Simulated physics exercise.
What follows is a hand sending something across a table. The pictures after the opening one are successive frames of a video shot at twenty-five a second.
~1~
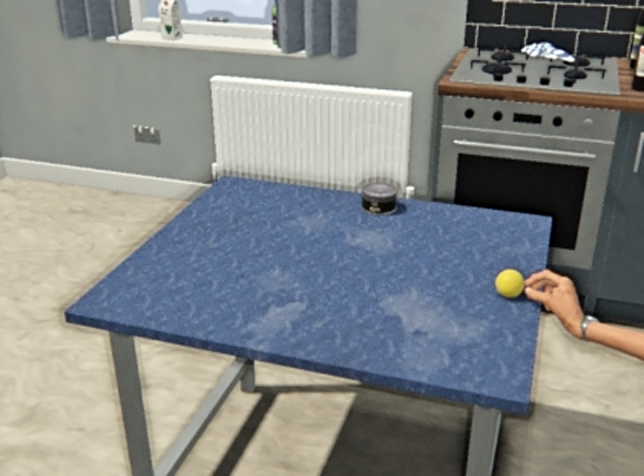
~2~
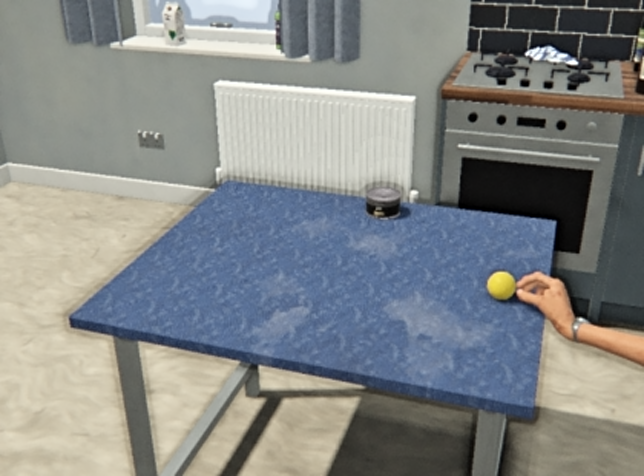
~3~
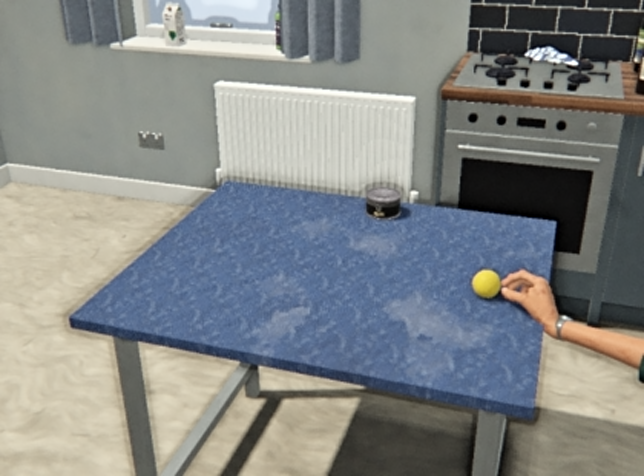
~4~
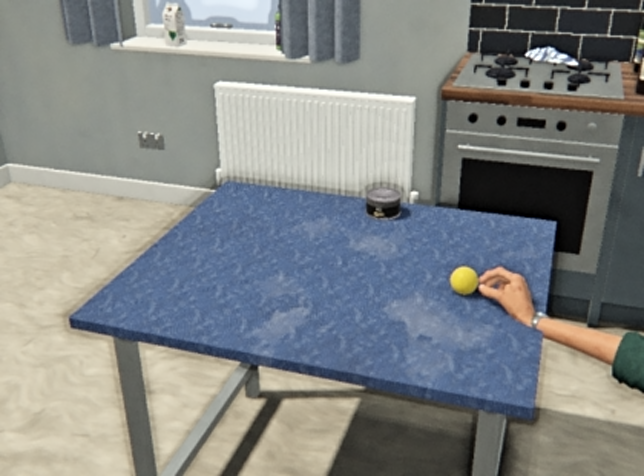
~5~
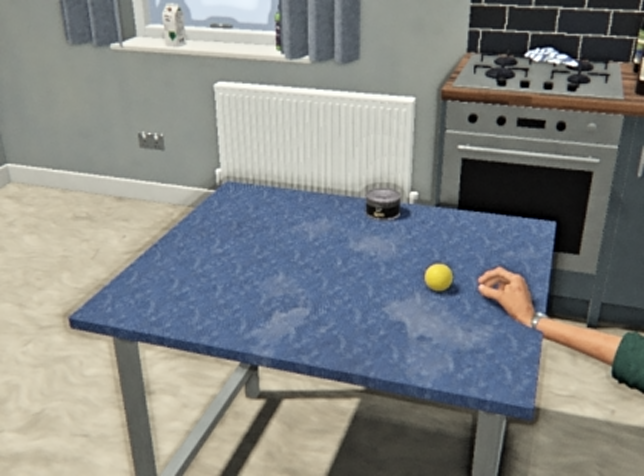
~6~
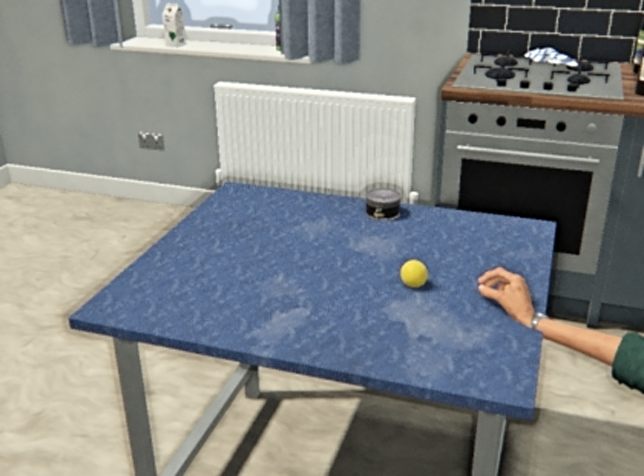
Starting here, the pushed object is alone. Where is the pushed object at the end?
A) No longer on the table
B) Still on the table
Option A: No longer on the table.
Then, 0.30 s later than the last frame, yellow lemon moved well along near (251, 249).
Then, 0.70 s later than the last frame, yellow lemon now off the table.
Then, 1.10 s later than the last frame, things are still on the move.
When it is over, off the table, yellow lemon.
